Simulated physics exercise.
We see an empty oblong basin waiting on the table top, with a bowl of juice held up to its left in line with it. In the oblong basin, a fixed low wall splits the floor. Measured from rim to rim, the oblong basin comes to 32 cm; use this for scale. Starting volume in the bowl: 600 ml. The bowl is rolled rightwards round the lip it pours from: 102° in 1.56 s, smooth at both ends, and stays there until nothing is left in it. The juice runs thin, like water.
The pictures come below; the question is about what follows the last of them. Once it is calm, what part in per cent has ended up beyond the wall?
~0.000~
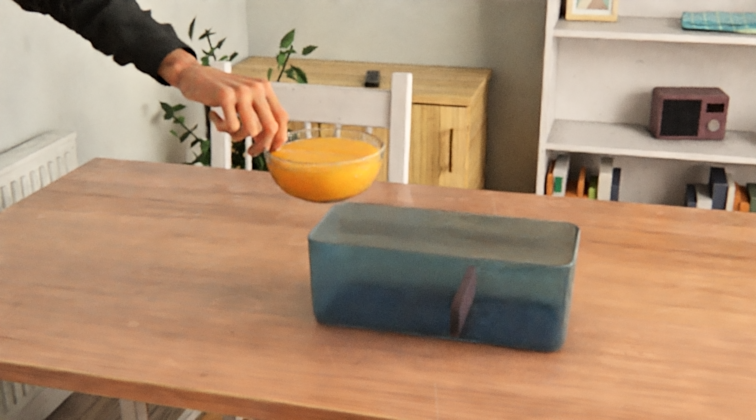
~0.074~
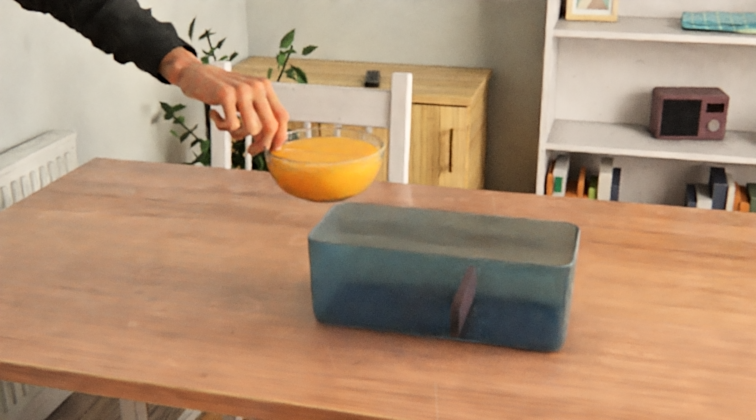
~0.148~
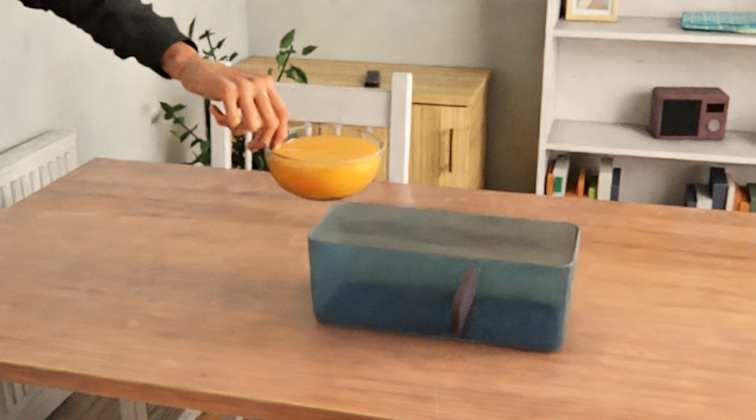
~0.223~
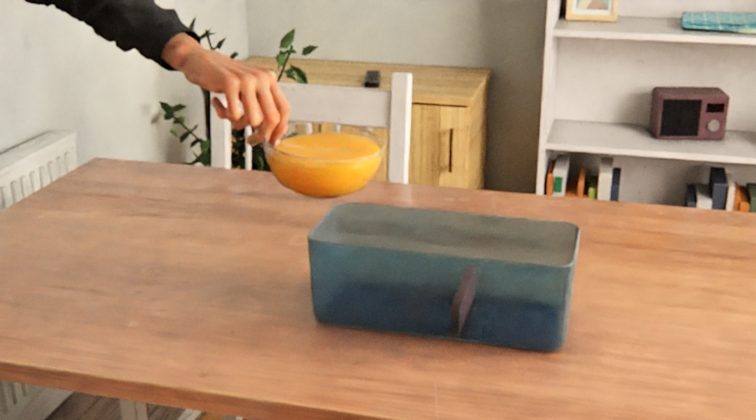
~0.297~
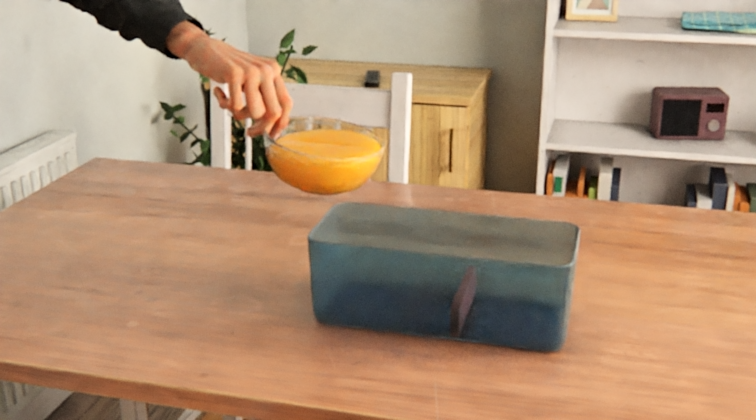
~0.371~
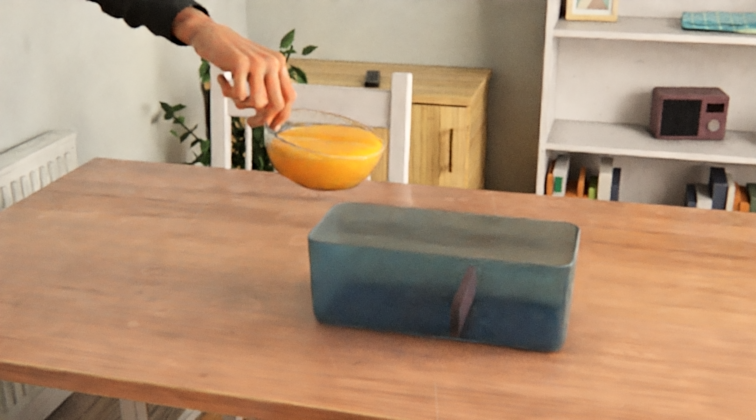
About 24 per cent ends up there.
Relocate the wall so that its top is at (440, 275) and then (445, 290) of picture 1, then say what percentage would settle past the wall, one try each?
70 % and 65 %.
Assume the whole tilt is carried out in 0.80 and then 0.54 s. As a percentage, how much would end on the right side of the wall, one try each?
Roughly 50 per cent the first time and 50 per cent the second.
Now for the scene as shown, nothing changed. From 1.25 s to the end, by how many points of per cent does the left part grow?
I'd say near 8 percent.
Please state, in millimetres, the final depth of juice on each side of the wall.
The left ends up at roughly 20 mm, with the right at roughly 10 mm.
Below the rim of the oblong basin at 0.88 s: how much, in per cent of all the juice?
Near 30 in a hundred.
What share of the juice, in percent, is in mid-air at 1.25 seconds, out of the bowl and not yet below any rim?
Near 7 percent.
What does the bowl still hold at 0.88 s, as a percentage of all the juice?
Near 36 in a hundred.
After 0.88 s the tilt is 61° and 37 per cent is still to pour, 30 is left of the wall and 1 right of it.
After 1.25 s the tilt is 92° and 2 per cent is still to pour, 67 is left of the wall and 24 right of it.
After 1.64 s the tilt is 102° and 0 per cent is still to pour, 75 is left of the wall and 24 right of it.
After 2.06 s the tilt is 102° and 0 per cent is still to pour, 75 is left of the wall and 25 right of it.
In the end 75 per cent lies left of the wall, 24 right of it and 1 outside.
